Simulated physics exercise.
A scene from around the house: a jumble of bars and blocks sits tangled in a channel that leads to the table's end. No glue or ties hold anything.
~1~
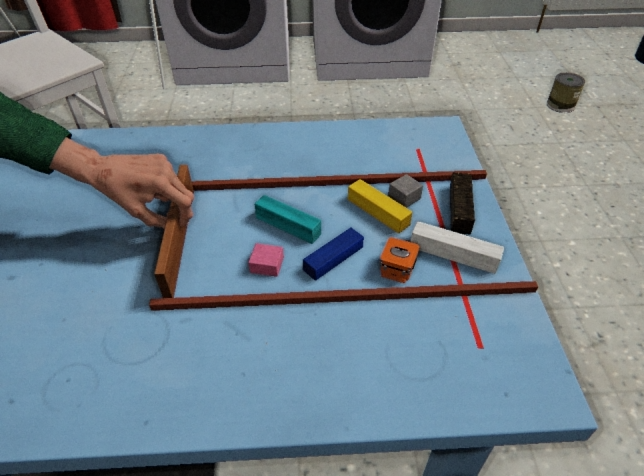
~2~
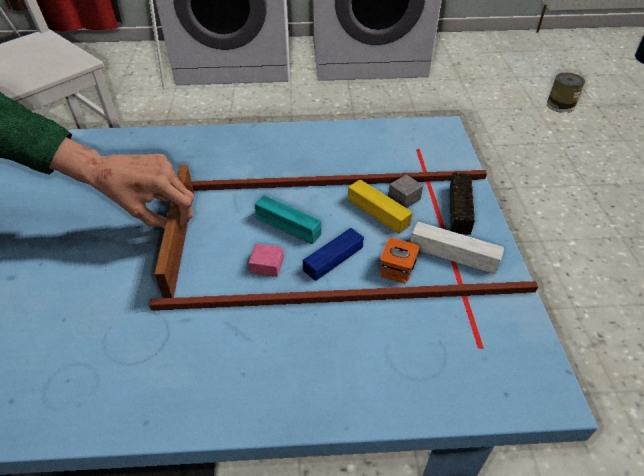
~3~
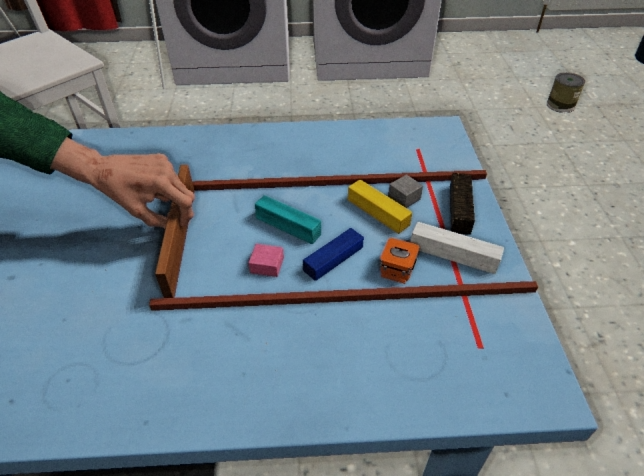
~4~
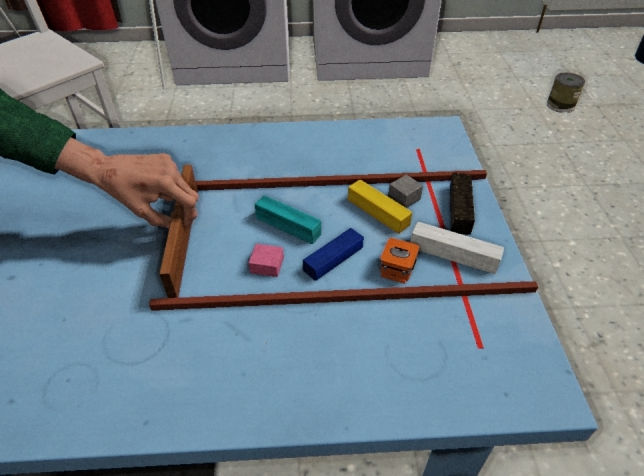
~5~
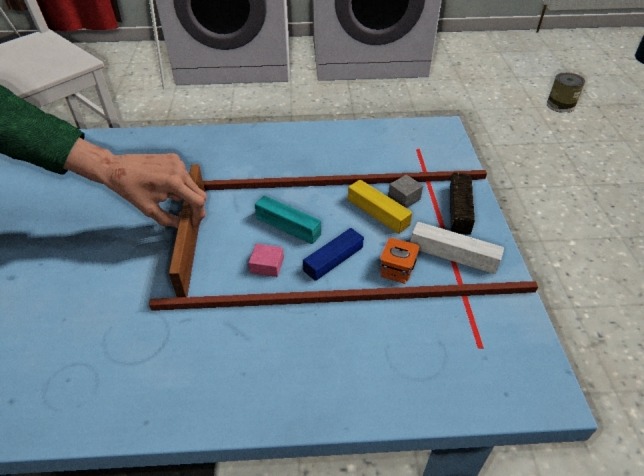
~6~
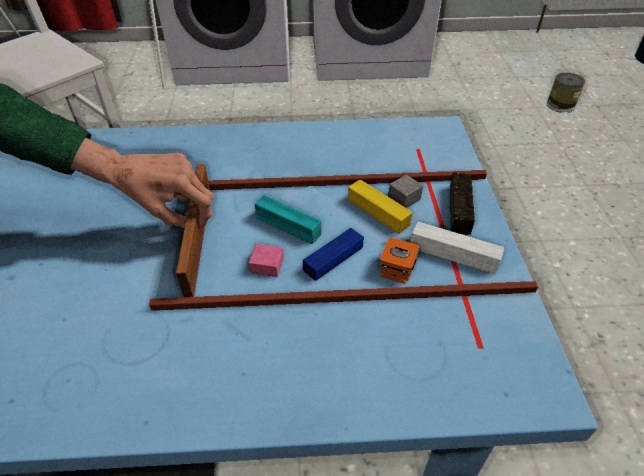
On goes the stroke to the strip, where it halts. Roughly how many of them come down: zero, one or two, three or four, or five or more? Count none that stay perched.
The push clears off a single one or two.
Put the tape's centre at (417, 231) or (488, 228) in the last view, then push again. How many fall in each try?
On the floor, 0 then 6.
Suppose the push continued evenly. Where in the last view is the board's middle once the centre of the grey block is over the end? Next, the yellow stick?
The grey block gives roughly (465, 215), the yellow stick roughly (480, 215).
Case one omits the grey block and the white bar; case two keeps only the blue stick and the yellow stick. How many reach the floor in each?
Taking the two tries in turn, it comes to 0 and 0.
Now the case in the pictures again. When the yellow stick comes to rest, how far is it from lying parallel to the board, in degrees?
Misalignment: Close to 25°.
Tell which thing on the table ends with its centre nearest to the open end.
Result: The black bar.
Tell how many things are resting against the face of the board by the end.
Counting them up gives 2.
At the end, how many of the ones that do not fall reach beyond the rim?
It would come to 2.
Soon after, none off yet; black bar at rest near (461, 203); white bar at rest near (456, 247); grey block at rest near (405, 192).
In the end, the number that fall off is one or two; gone, white bar.
